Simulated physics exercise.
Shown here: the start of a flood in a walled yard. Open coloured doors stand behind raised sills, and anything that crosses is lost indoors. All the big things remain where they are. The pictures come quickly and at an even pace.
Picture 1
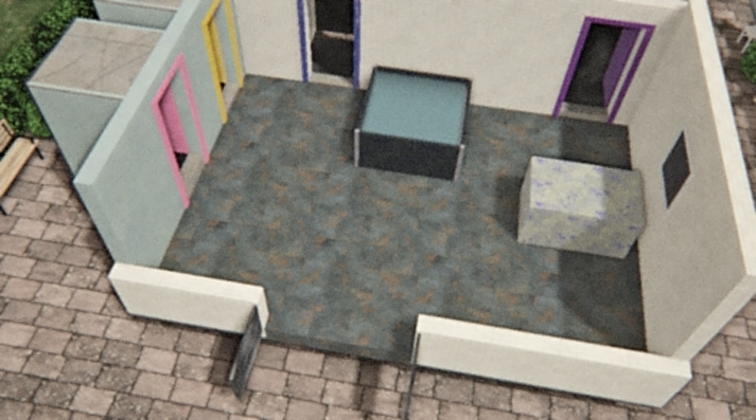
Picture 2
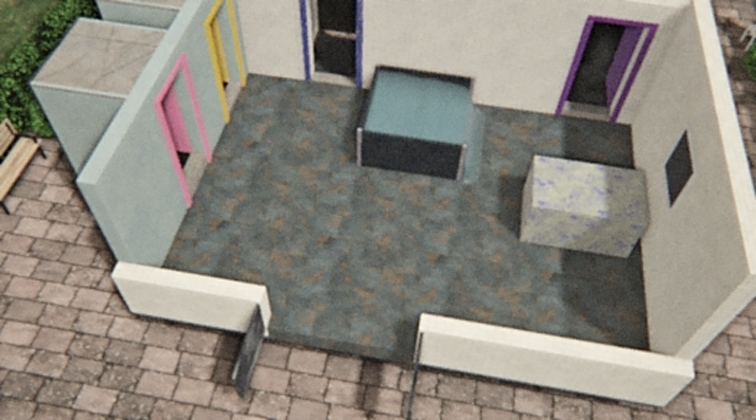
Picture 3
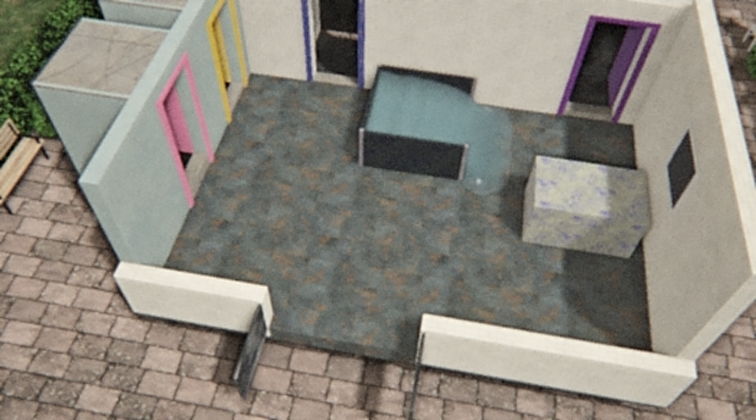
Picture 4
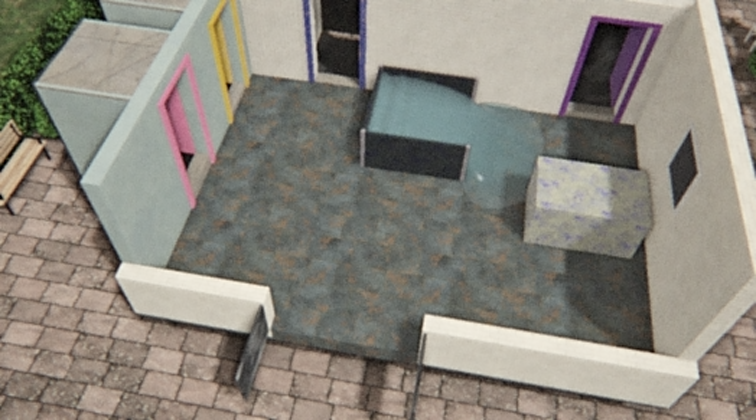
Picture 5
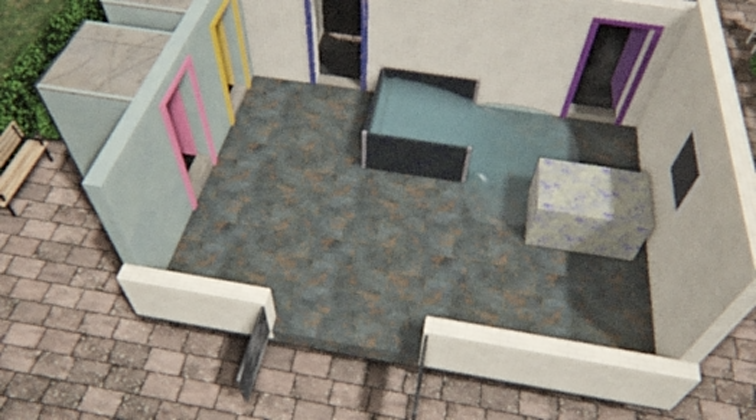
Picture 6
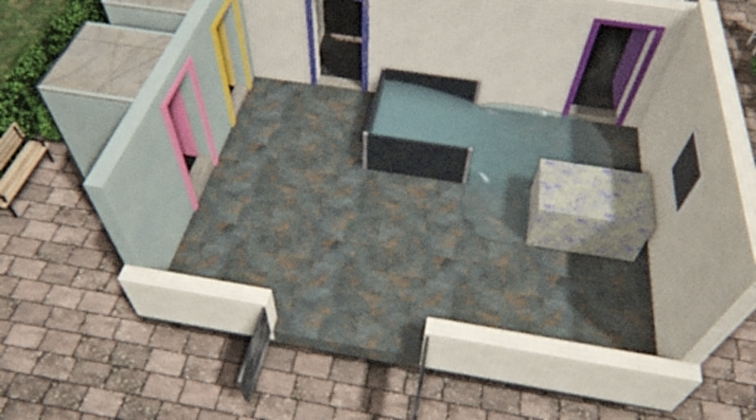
Water pours from the right side of the dark tank and spreads right across the floor.
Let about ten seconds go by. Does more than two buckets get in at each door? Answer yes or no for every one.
Yellow door: No, purple door: Yes, blue door: No, pink door: No.
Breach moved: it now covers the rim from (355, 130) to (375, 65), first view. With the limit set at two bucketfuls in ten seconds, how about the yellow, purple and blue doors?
The yellow door tops the limit, the purple door remains within the limit and the blue door tops the limit.
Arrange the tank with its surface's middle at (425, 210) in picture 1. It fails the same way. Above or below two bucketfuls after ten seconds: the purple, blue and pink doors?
I reckon the purple door doesn't reach the threshold, the blue door doesn't reach the threshold and the pink door doesn't reach the threshold.
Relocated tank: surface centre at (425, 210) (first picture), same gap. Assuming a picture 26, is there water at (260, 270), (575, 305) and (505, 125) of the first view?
Spot one is not touched, spot two is touched, spot three is touched.
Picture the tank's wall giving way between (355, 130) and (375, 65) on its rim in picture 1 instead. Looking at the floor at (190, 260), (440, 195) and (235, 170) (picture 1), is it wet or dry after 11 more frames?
One after the other: Flooded, clear, flooded.
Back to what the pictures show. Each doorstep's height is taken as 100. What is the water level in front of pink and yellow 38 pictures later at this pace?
Approx. 0 % then 40 %.
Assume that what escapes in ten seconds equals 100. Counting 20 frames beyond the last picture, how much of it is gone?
Approximately 25 in a hundred, I think.
A moment on, water covers 25 % of the floor; the yellow door not reached, the purple door wet at the sill, nothing in, the blue door not reached, the pink door not reached.
Next, water covers 35 % of the floor; the yellow door not reached, the purple door under two buckets in, the blue door not reached, the pink door not reached.
Then, water covers 40 % of the floor; the yellow door not reached, the purple door far over two buckets in, the blue door wet at the sill, nothing in, the pink door not reached.
Later, water covers 65 % of the floor; the yellow door wet at the sill, nothing in, the purple door far over two buckets in, the blue door wet at the sill, nothing in, the pink door not reached.
In the end, water covers 75 % of the floor; the yellow door wet at the sill, nothing in, the purple door far over two buckets in, the blue door wet at the sill, nothing in, the pink door wet at the sill, nothing in.
